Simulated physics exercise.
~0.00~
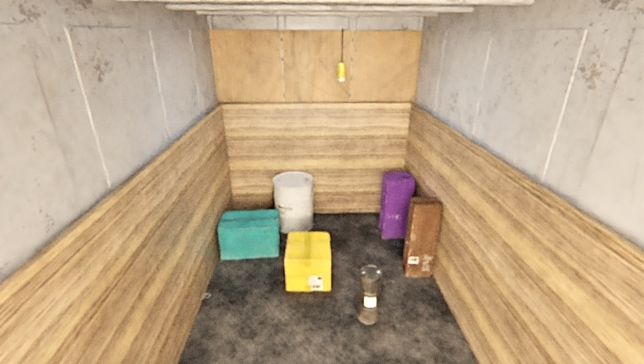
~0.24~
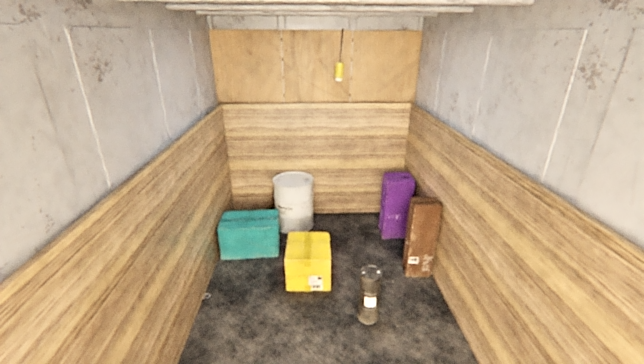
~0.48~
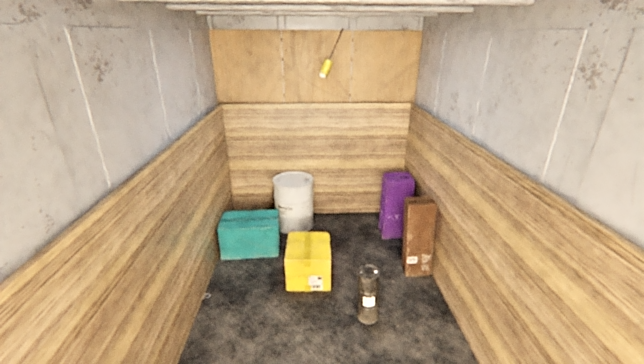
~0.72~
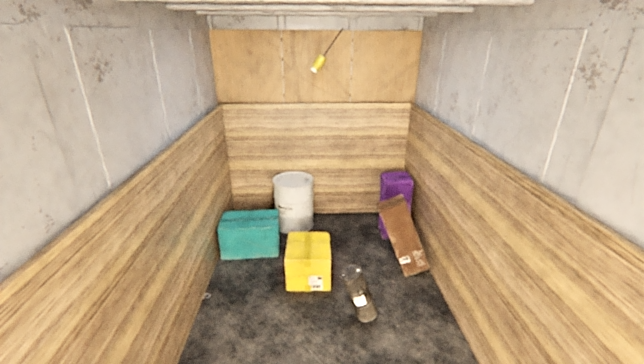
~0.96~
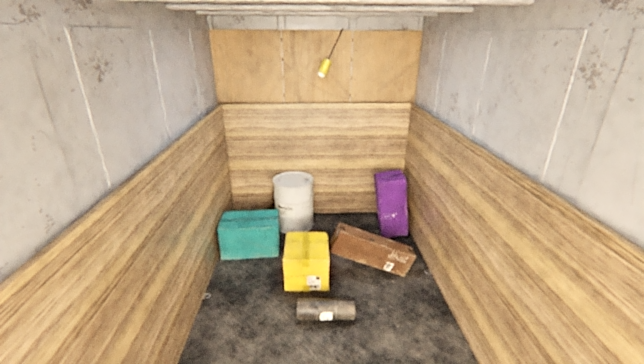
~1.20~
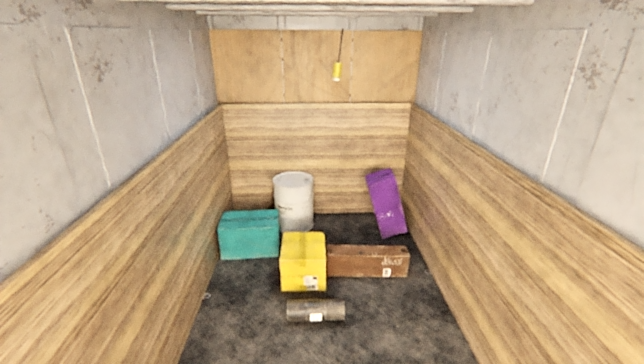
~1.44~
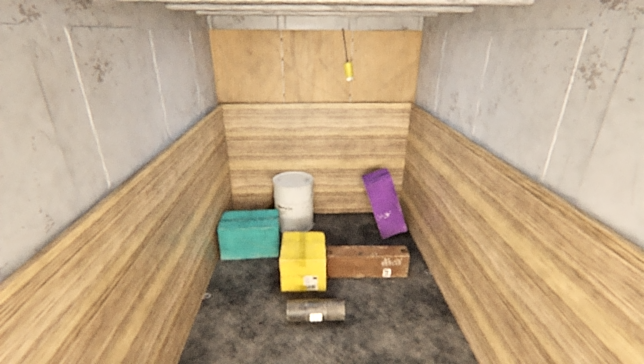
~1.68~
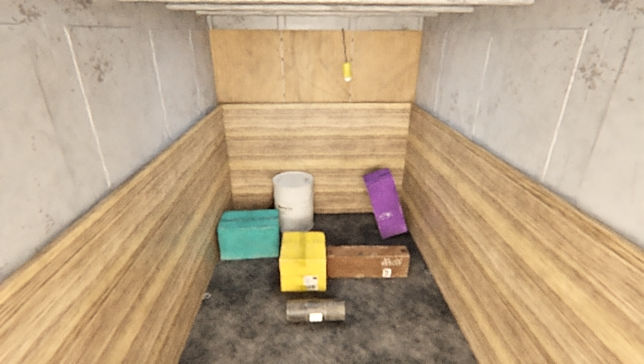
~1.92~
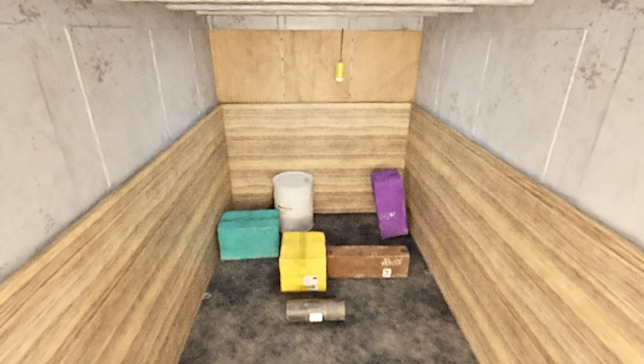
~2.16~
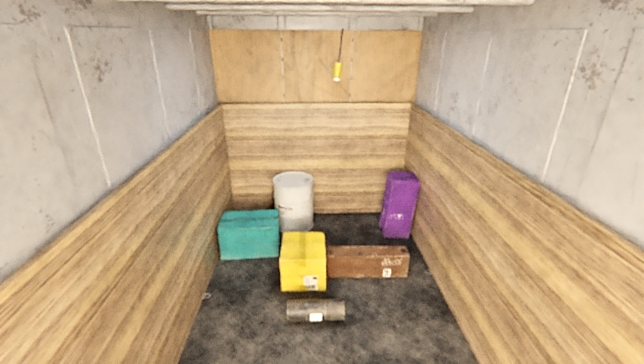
The brown box and clear canister topple left, while the purple box tilts and rights itself.
